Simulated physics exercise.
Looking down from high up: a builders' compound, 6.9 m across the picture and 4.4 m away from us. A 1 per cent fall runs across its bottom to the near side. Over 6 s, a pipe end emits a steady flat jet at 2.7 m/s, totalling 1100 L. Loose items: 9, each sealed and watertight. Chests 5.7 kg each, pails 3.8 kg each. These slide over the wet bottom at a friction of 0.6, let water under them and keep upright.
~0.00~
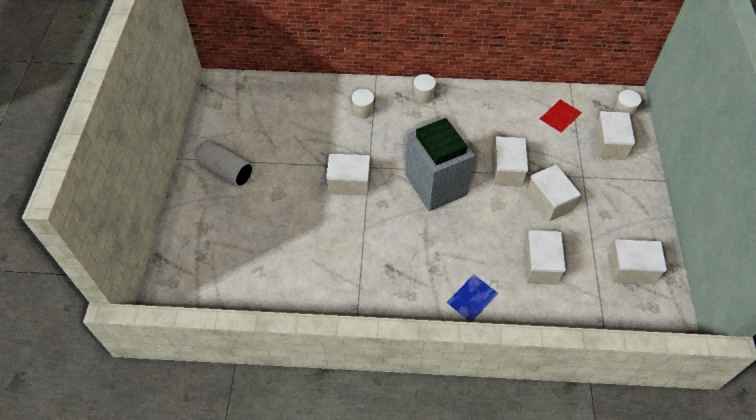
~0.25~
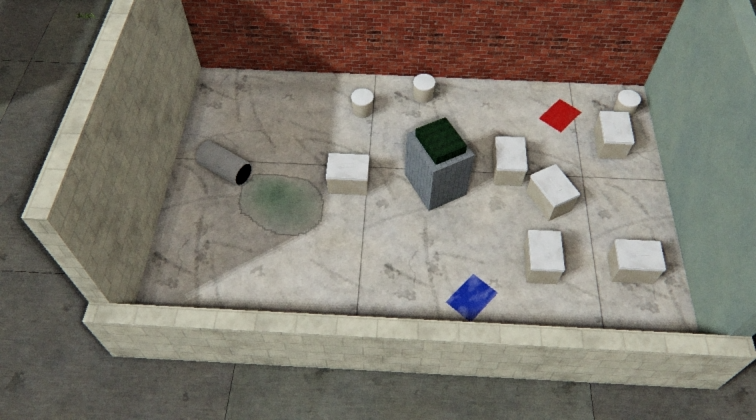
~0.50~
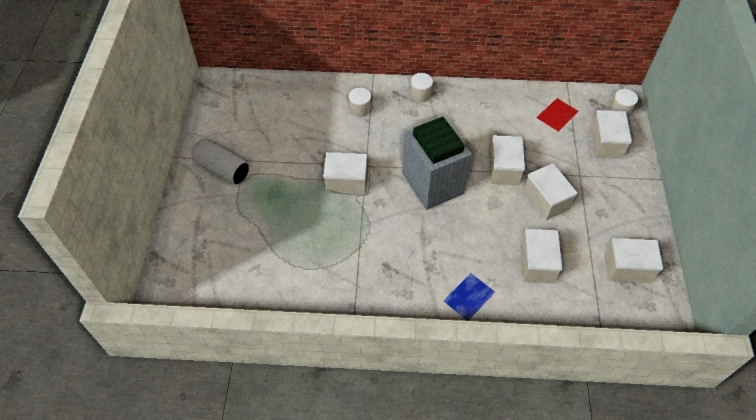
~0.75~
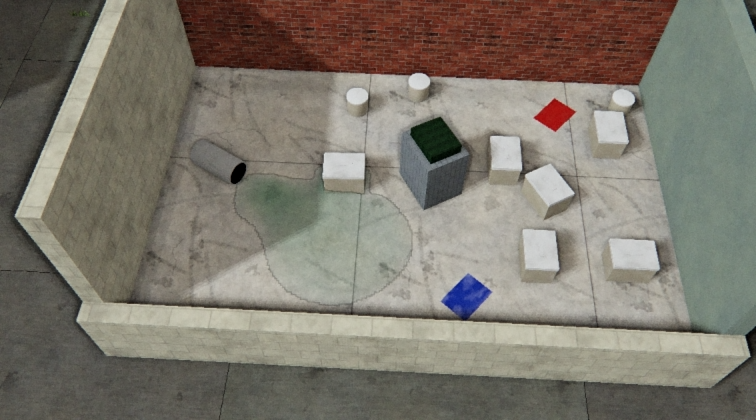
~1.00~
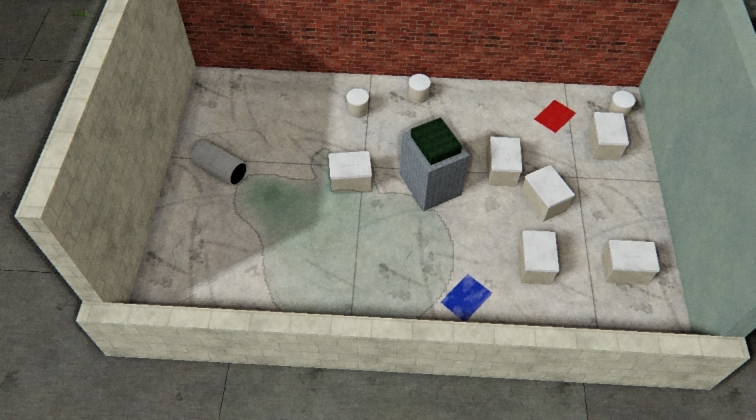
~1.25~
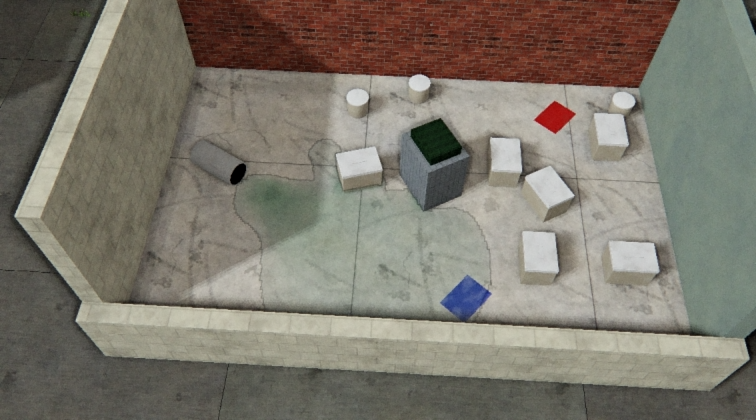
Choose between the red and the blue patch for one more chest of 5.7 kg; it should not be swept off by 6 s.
The red patch is the one to use.
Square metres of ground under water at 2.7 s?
That flooded area is roughly 11.0 m2.
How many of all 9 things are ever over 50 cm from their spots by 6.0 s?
Total: 4.
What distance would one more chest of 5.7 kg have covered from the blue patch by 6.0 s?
Roughly 200 cm.
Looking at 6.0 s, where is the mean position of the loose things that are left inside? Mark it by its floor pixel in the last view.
Mean position approx. (503, 142).
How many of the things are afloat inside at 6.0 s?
At that time the total is 2.
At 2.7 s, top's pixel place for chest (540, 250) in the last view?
About (589, 257), give or take.
After 1.8 s on red it would be 0 cm off in 0 cm of water; on blue it would be 35 cm off in 4 cm of water.
After 2.7 s on red it would be 0 cm off in 0 cm of water; on blue it would be 144 cm off in 7 cm of water.
After 4.2 s on red it would be 0 cm off in 0 cm of water; on blue it would be 228 cm off in 16 cm of water.
After 6.0 s on red it would be 10 cm off in 2 cm of water; on blue it would be 223 cm off in 19 cm of water.
